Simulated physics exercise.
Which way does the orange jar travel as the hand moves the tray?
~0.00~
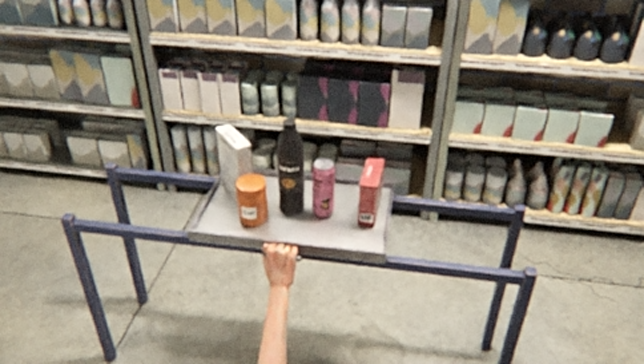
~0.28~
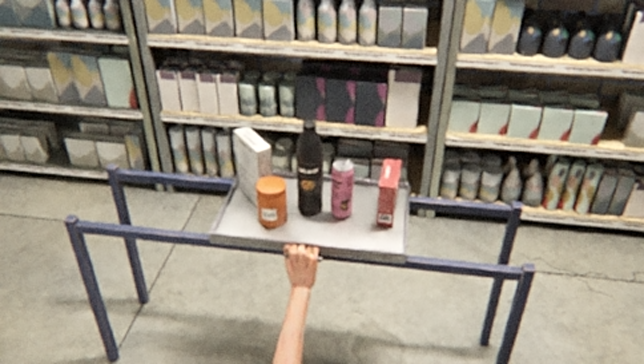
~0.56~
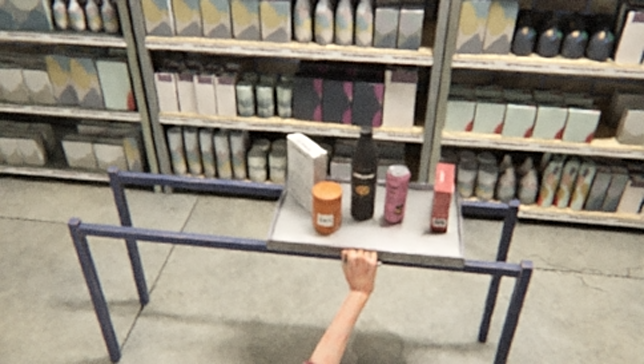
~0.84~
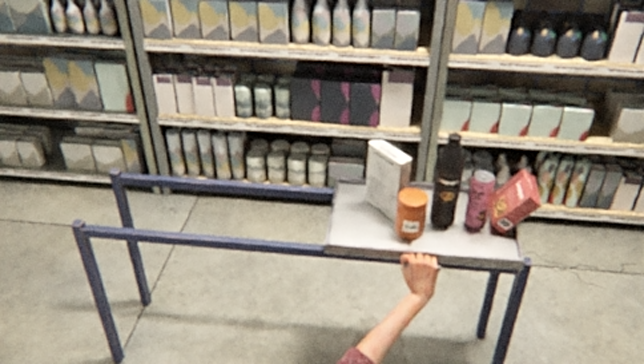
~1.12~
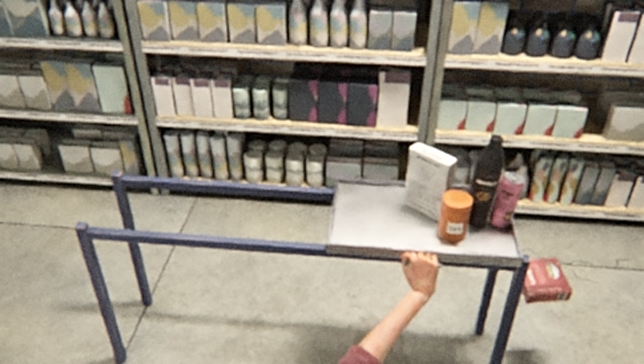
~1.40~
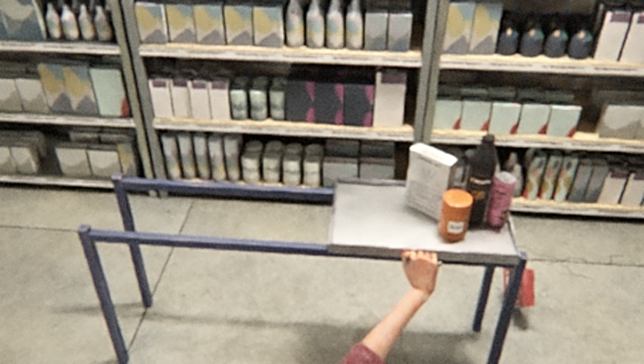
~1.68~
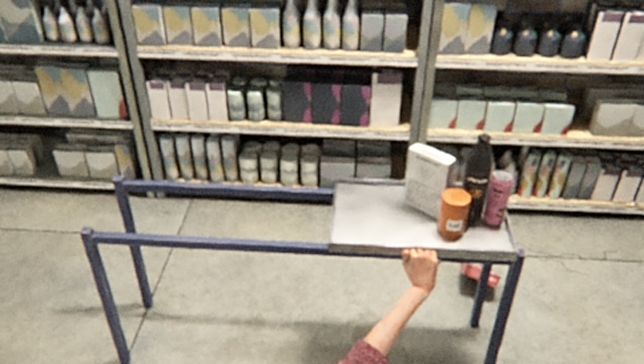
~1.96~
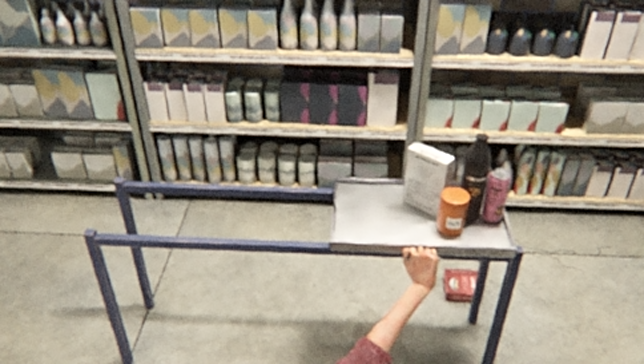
The orange jar travels to the right, staying upright on the tray.
Warehouse aisle, a hand sliding a loaded tray right along blue rails, the red packet tipping off and landing on the floor.
